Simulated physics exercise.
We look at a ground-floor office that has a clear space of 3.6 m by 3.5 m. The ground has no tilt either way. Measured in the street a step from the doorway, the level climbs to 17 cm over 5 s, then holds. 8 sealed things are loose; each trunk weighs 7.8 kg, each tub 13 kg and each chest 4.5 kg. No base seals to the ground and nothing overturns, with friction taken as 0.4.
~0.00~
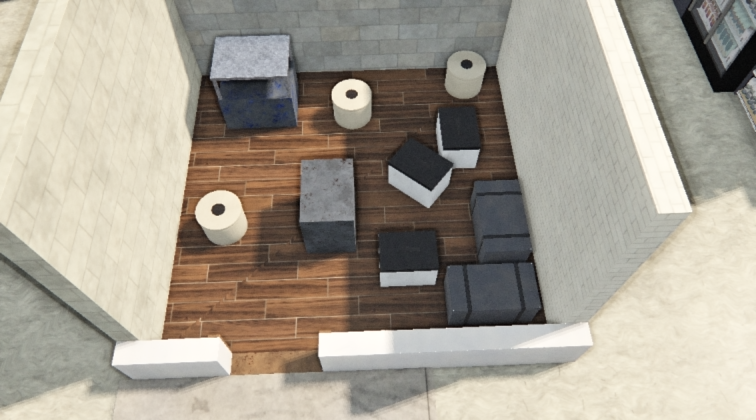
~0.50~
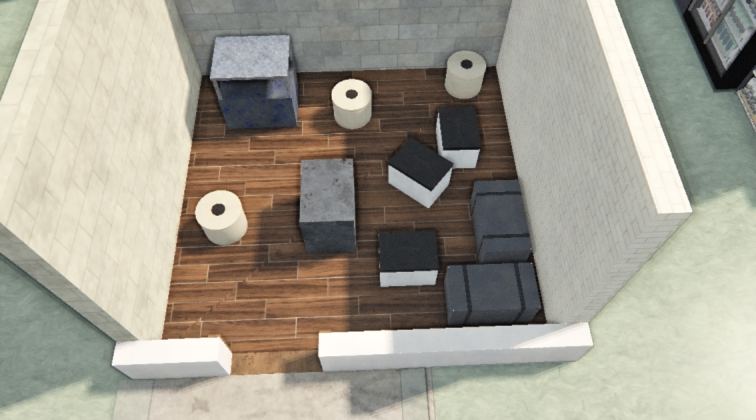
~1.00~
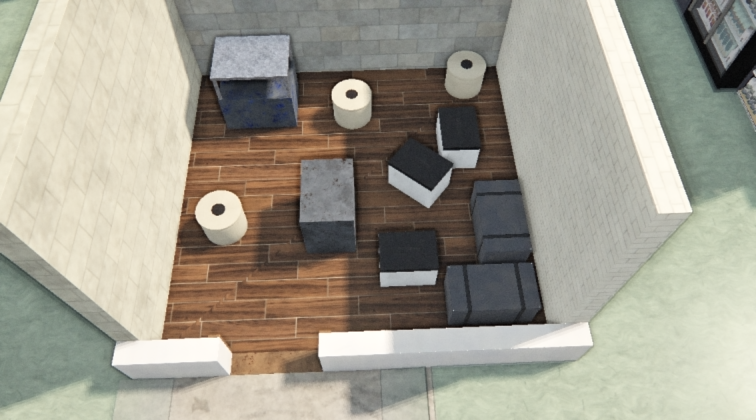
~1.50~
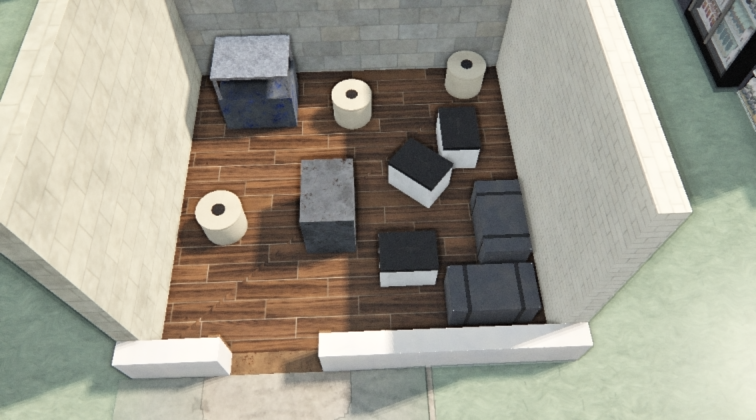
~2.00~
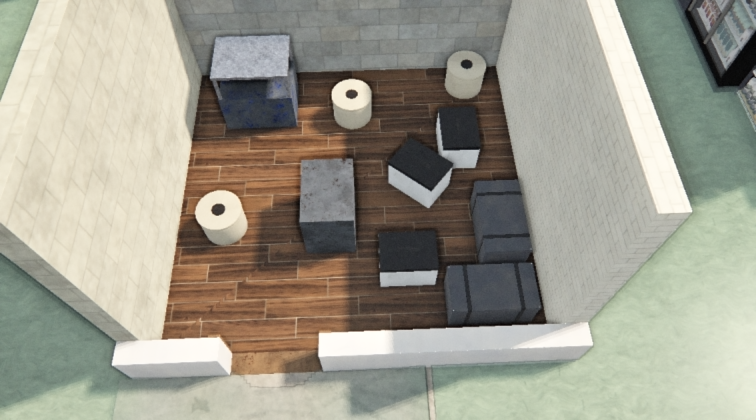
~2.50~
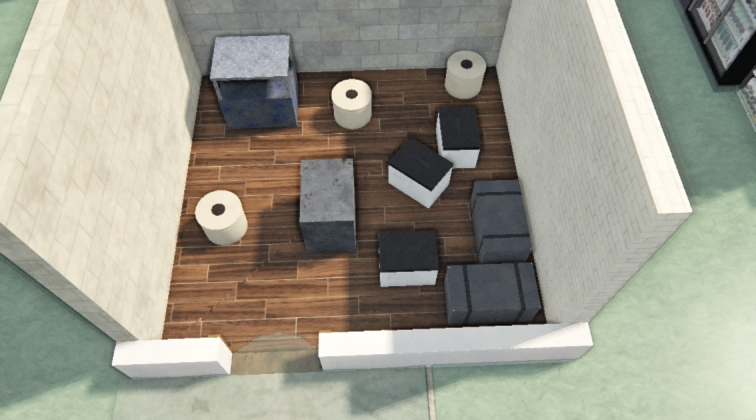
Murky green water spreads over the pale grey ground around a roofless, wood-floored room with light brick walls, seen from high above its front doorway. Inside are three cream tubs, a blue-grey open cabinet at back left, a dark grey block mid-floor, and black-topped white boxes and charcoal chests toward the right. The green then creeps over the front path to the doorway's edge, while the furnishings and camera stay still.
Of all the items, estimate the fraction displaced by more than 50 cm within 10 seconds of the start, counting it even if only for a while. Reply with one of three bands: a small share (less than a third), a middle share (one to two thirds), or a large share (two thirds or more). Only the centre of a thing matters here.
A small share, less than a third.
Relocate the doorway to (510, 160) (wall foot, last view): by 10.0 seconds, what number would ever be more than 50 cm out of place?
Result: 2.
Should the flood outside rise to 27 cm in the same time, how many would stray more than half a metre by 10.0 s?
Result: 5.
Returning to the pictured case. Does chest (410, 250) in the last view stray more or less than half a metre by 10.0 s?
Beyond.
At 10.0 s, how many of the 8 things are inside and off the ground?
My tally comes to 6.
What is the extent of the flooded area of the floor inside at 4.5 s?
At that time the wet patch spans about 3.0 m2.
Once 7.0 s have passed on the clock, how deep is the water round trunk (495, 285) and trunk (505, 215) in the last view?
Roughly 2 and 2 cm.
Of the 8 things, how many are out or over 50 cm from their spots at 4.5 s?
0.
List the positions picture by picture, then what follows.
In the first frame, a trunk at (493, 287), on the bottom; a trunk at (503, 214), on the bottom; 0.0 m2 under water; 0 of 8 have shifted.
In the second frame, a trunk at (493, 287) rests on the ground; a trunk at (503, 214) rests on the ground; water covers 0.0 m2; 0 of 8 have shifted.
In the third frame, a trunk at (493, 287) rests on the ground; a trunk at (503, 214) rests on the ground; 0.0 m2 under water; 0 of 8 have shifted.
In the fourth frame, a trunk at (493, 287), on the bottom; a trunk at (503, 214) rests on the ground; 0.0 m2 under water; 0 of 8 have shifted.
In the fifth frame, a trunk at (493, 287), on the bottom; a trunk at (503, 214), on the bottom; 0.0 m2 under water; 0 of 8 have shifted.
In the sixth frame, a trunk at (493, 287), on the bottom; a trunk at (503, 214), on the bottom; water covers 0.1 m2; 0 of 8 have shifted.
After 3.5 s 0 of 8 are over 50 cm from their spots; 0 afloat.
After 4.5 s 0 of 8 are over 50 cm from their spots; 0 afloat.
After 7.0 s 0 of 8 are over 50 cm from their spots; 0 afloat.
After 10.0 s 1 of 8 are over 50 cm from their spots, and 1 have been at some point; 6 afloat.
